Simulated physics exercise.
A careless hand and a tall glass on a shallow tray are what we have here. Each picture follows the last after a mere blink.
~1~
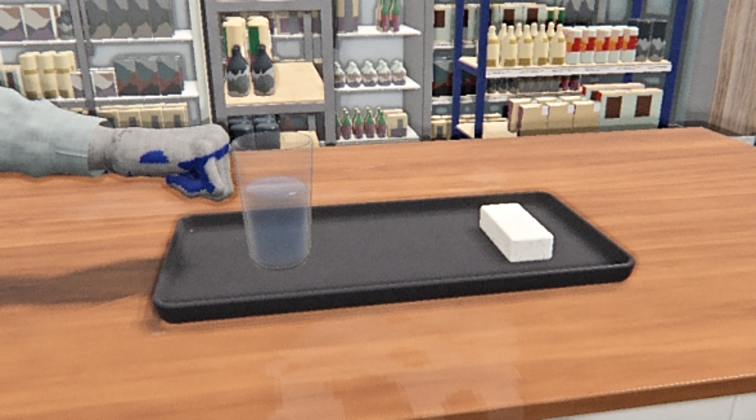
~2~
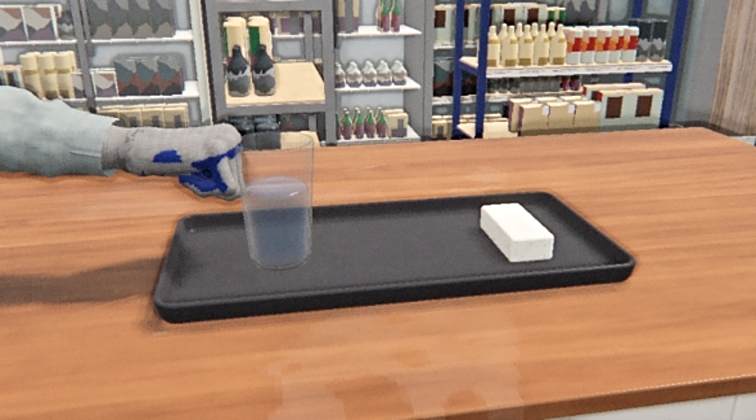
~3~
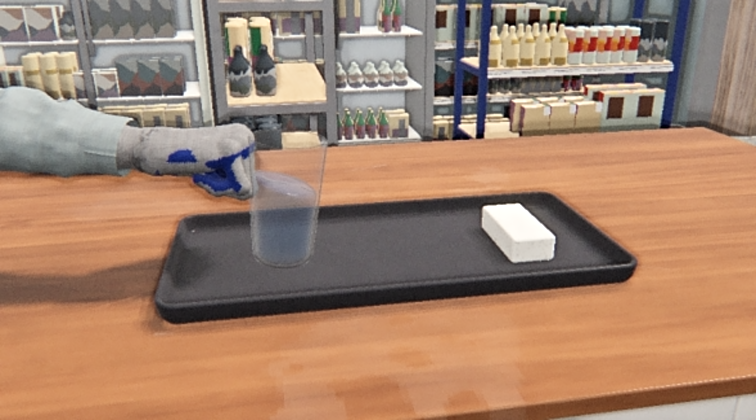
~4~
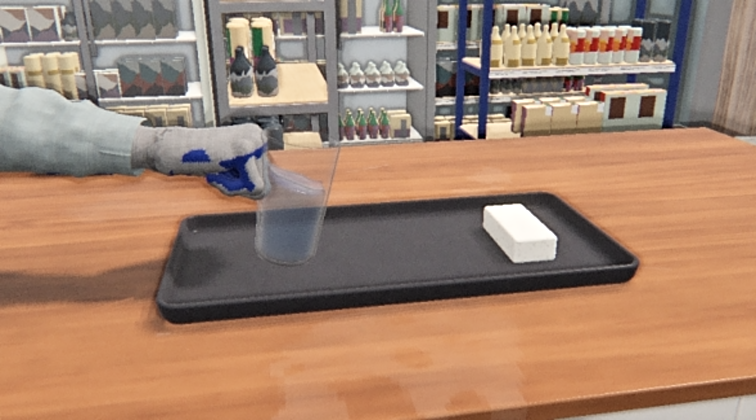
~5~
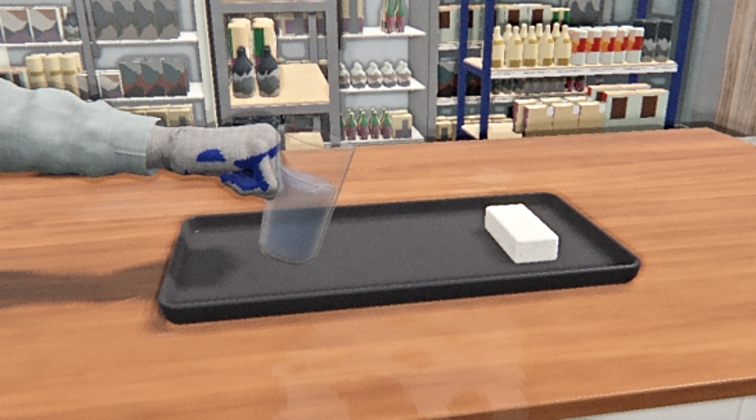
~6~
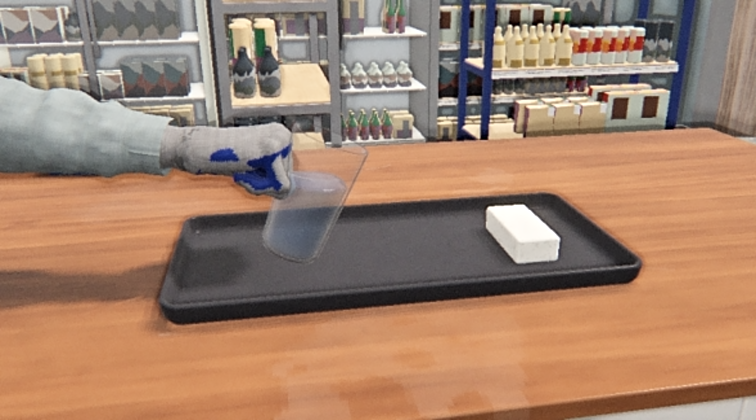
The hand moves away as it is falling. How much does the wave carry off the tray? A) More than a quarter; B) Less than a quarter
Less than a quarter (B).
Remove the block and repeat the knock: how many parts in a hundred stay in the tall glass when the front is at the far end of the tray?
55 in a hundred, roughly.
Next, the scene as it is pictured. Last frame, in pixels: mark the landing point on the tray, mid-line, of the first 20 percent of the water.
I'd put the spot somewhere close to pixel (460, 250).
A moment on, the tall glass is falling and 100 per cent is in the glass, 0 on the tray and 0 above or beyond its rim.
Next, the tall glass lies on its side and 93 per cent is in the glass, 3 on the tray and 4 above or beyond its rim.
Then the tall glass lies on its side and 50 per cent is in the glass, 37 on the tray and 13 above or beyond its rim.
Later the tall glass lies on its side and 25 per cent is in the glass, 70 on the tray and 4 above or beyond its rim.
Finally, 95 per cent is held by tray and glass, 5 is off the tray.
